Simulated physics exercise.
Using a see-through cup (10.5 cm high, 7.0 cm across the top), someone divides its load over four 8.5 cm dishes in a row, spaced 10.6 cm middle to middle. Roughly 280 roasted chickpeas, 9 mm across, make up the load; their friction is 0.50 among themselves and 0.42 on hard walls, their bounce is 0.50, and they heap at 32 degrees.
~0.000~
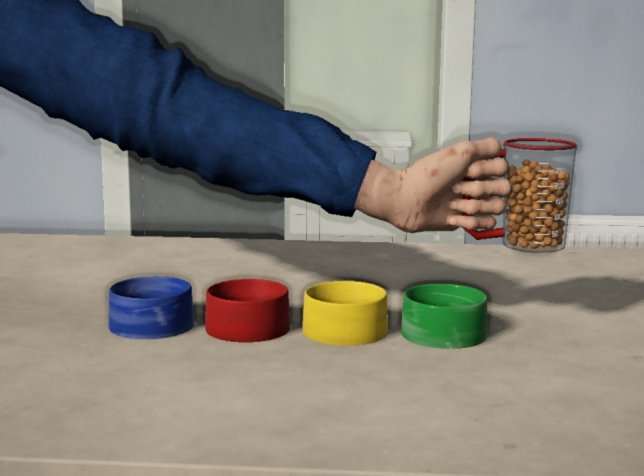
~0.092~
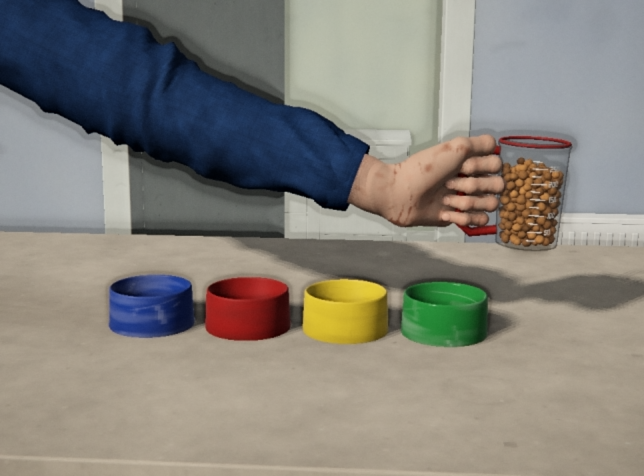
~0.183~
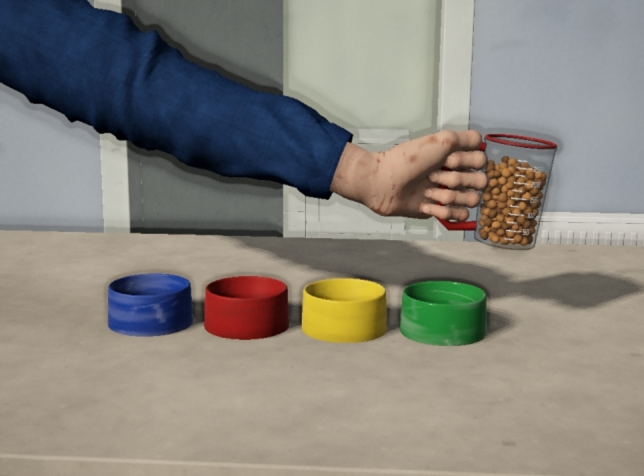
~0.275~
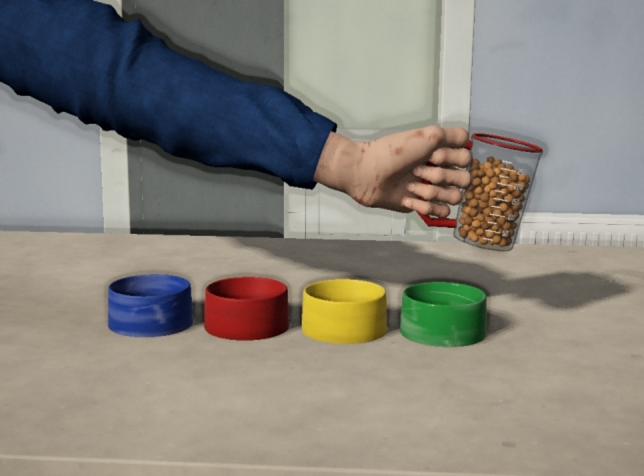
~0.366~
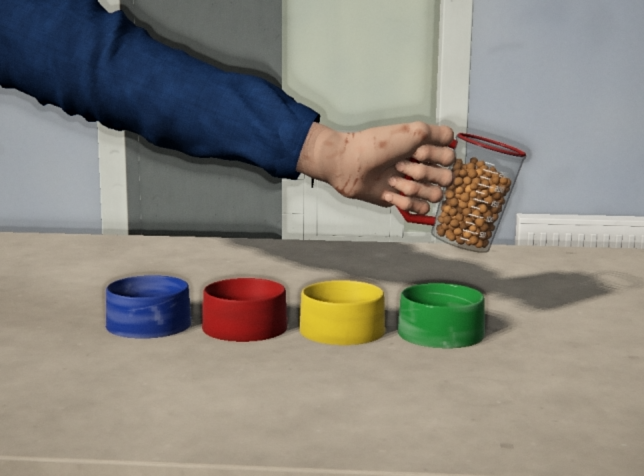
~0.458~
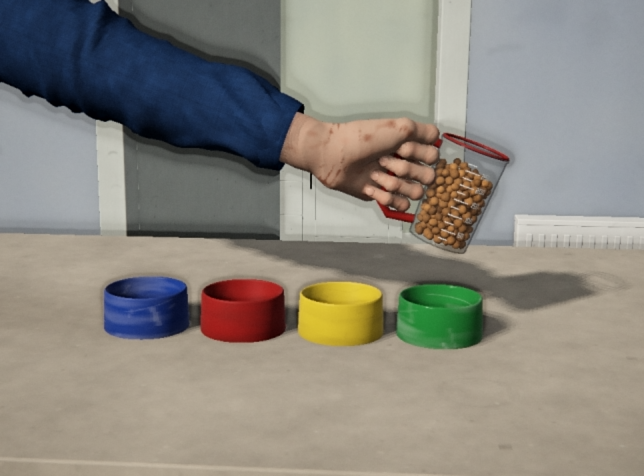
The clip shows a hand in a blue sleeve holding a clear, red-rimmed cup of roasted chickpeas above a counter with blue, red, yellow and green dishes, moving it a short way left while gradually tilting it clockwise.
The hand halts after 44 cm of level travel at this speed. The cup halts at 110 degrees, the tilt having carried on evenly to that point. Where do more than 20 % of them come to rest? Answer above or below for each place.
Red dish: Below, blue dish: Above, green dish: Below, yellow dish: Below, counter: Above.
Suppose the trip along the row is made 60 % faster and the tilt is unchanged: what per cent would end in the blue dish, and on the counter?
Blue: 50; counter: 50.
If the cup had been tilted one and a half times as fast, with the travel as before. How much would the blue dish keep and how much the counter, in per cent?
Blue 20, counter 20.
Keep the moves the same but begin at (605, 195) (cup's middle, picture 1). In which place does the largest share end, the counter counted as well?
Biggest portion: Red.
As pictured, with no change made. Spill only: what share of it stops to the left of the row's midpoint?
It's close to 100 in a hundred.
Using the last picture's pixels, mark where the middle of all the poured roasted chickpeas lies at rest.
(174, 317).
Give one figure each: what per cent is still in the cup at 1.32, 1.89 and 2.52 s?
Series: 100 / 100 / 65 per cent.
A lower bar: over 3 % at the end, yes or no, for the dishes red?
Red: True.
After 1.32 s, tilt 62 degrees; cup holds 100 %.
After 1.89 s, tilt 90 degrees; cup holds 100 %.
After 2.52 s, tilt 110 degrees; cup holds 65 %, red 5 %, blue 20 %.
By 4.2 s all is still; red 5 %, blue 55 %, green 0 %, yellow 0 %, counter 40 %.
